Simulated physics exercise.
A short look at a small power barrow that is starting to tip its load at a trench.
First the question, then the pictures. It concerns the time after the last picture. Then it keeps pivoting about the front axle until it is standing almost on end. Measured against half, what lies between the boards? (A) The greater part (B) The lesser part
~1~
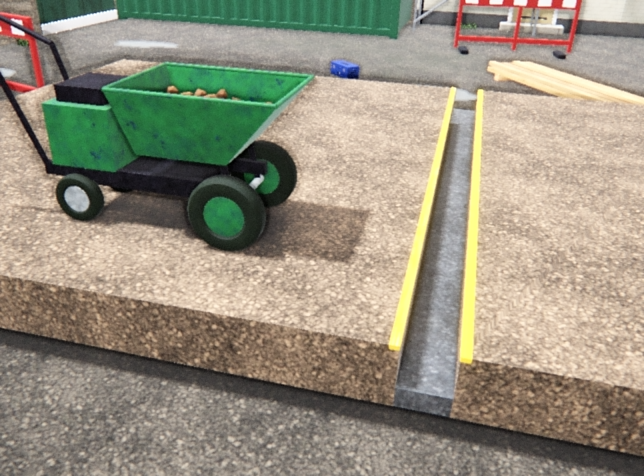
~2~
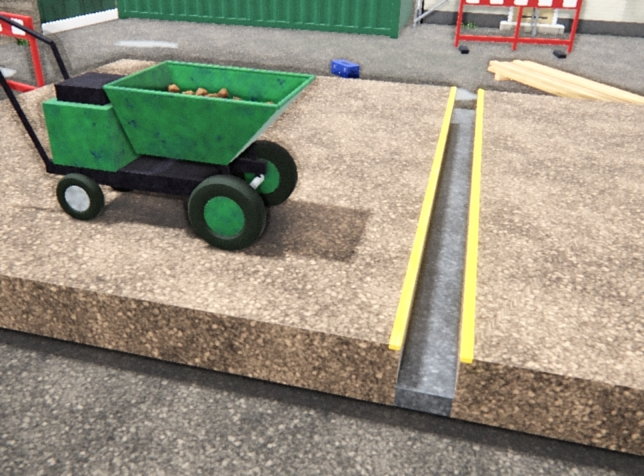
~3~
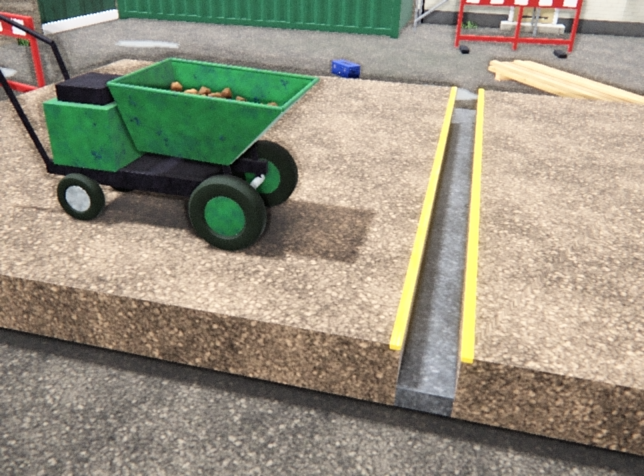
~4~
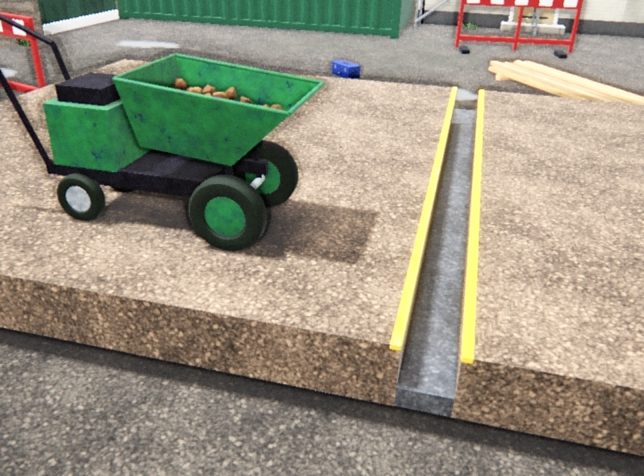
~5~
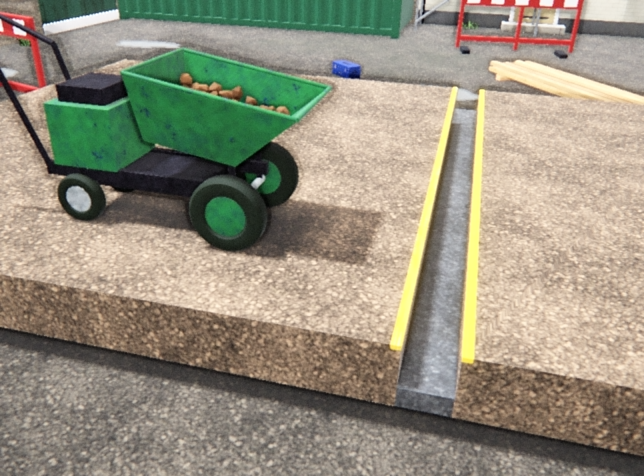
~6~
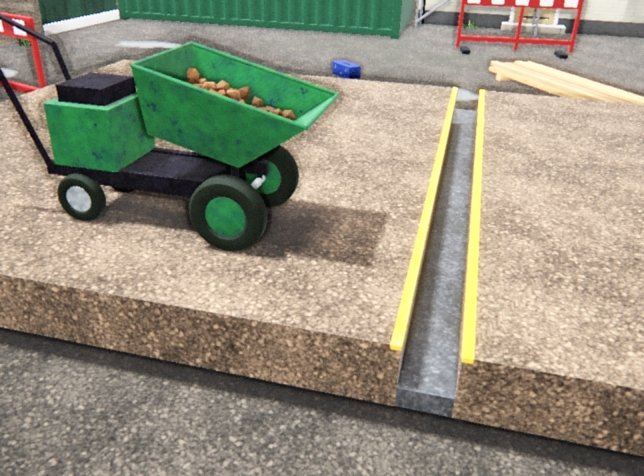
Option B: The lesser part.
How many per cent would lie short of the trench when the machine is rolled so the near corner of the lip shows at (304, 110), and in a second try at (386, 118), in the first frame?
About 30 % and 0 %.
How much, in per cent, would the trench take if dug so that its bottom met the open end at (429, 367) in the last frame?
Close to 20 per cent, I reckon.
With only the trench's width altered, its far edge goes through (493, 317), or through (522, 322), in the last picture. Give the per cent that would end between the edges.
30 %, 30 %.
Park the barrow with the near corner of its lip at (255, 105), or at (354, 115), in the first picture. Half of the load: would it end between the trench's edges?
So the first stop would give short of the halfway mark, while the second would give past the halfway mark.
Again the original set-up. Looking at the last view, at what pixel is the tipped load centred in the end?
I'd mark it at roughly (403, 242).
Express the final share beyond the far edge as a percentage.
About 0 %.
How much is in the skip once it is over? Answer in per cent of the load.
I reckon some 25 percent.
Just after the last frame, skip tipped well over; every one in the skip.
A moment on, skip tipped steeply; almost all in the skip; just a few short of the trench.
Further on, skip tipped right over; roughly a quarter in the skip; roughly half short of the trench; roughly a quarter in or heaped over the trench.
When it is over, skip tipped right over; roughly a quarter in the skip; roughly half short of the trench; roughly a quarter in or heaped over the trench; not one beyond it.
